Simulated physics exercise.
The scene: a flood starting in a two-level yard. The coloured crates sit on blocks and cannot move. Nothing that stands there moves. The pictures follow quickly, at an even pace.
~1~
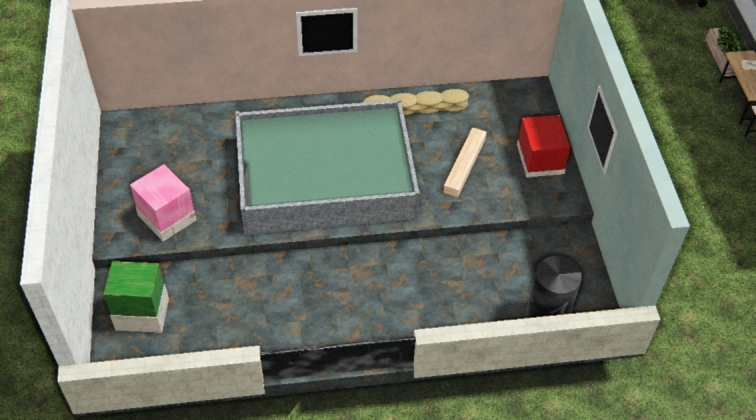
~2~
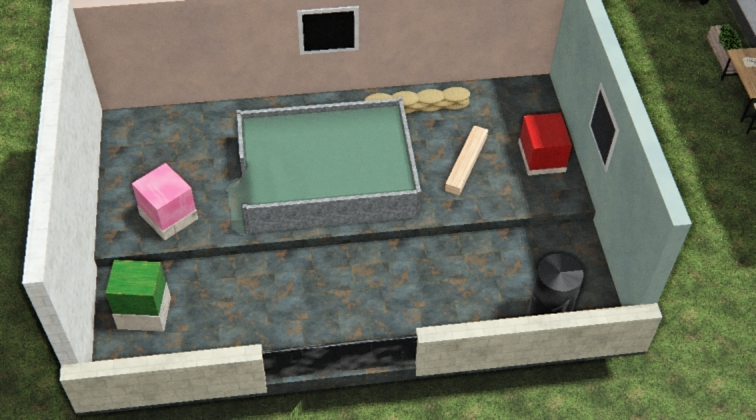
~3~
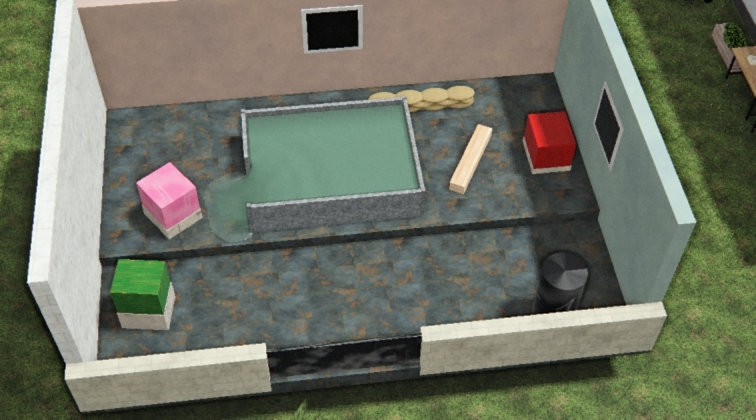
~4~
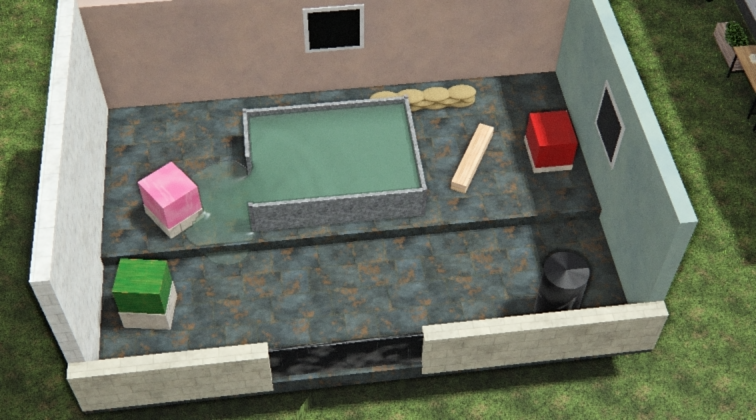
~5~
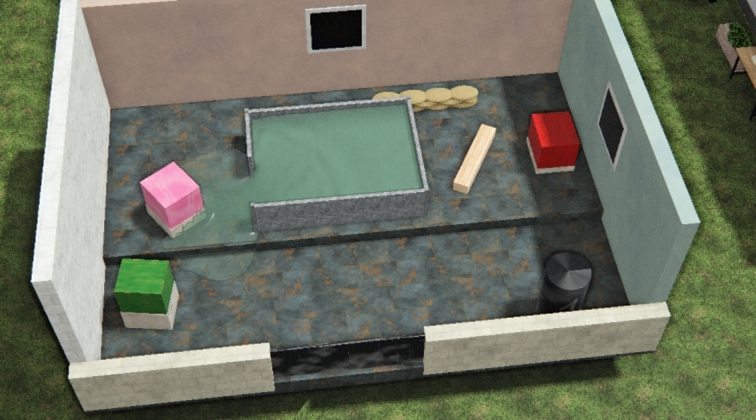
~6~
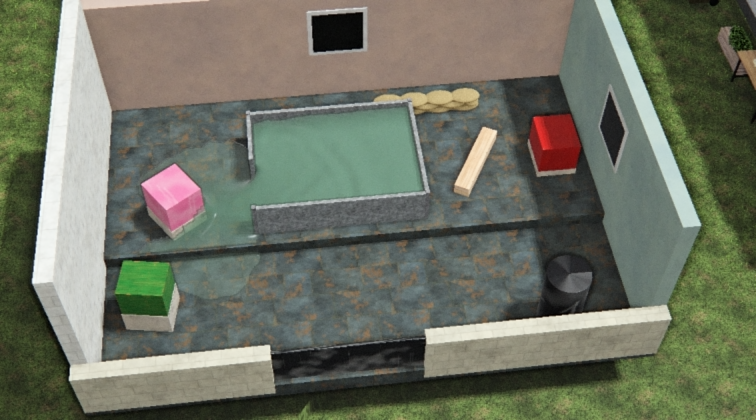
Green water pours from a gap at the left of a grey-walled tank in a walled, two-level yard, seen from high above. A pink-topped block stands left of the tank, a green one below it, pale sacks behind, a wooden beam and red block right, and a dark barrel lower right. The water spreads left around the pink block, then over the step onto the lower floor, as the camera drifts slightly.
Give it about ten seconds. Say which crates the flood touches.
In the end: The pink crate is soaked; the green crate keeps dry; the red crate keeps dry.
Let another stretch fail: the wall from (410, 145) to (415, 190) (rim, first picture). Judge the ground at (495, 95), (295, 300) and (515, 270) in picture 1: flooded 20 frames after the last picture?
In that order: Under water, free of water, awash.
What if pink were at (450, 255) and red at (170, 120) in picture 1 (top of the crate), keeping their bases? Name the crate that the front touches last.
Last comes the pink one.
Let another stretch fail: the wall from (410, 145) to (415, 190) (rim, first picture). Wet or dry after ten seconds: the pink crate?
One by one: The pink one is spared.
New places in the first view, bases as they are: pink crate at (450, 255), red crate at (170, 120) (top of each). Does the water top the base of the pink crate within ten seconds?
In short: Pink escapes it.
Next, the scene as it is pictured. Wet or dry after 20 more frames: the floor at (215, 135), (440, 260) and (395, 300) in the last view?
As listed: Under water, clear, not flooded.
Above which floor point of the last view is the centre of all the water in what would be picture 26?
Around (269, 199).
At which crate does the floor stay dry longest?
That is the red one.
A moment on, water covers 20 % of the floor; the pink crate water round its plinth, the green crate water round its plinth, the red crate not reached.
Next, water covers 25 % of the floor; the pink crate water round its plinth, the green crate water round its plinth, the red crate not reached.
Then, water covers 40 % of the floor; the pink crate water round its plinth, the green crate water round its plinth, the red crate not reached.
Later, water covers 65 % of the floor; the pink crate water round its plinth, the green crate water round its plinth, the red crate not reached.
In the end, water covers 85 % of the floor; the pink crate was topped, the green crate stayed above the water, the red crate stayed above the water.
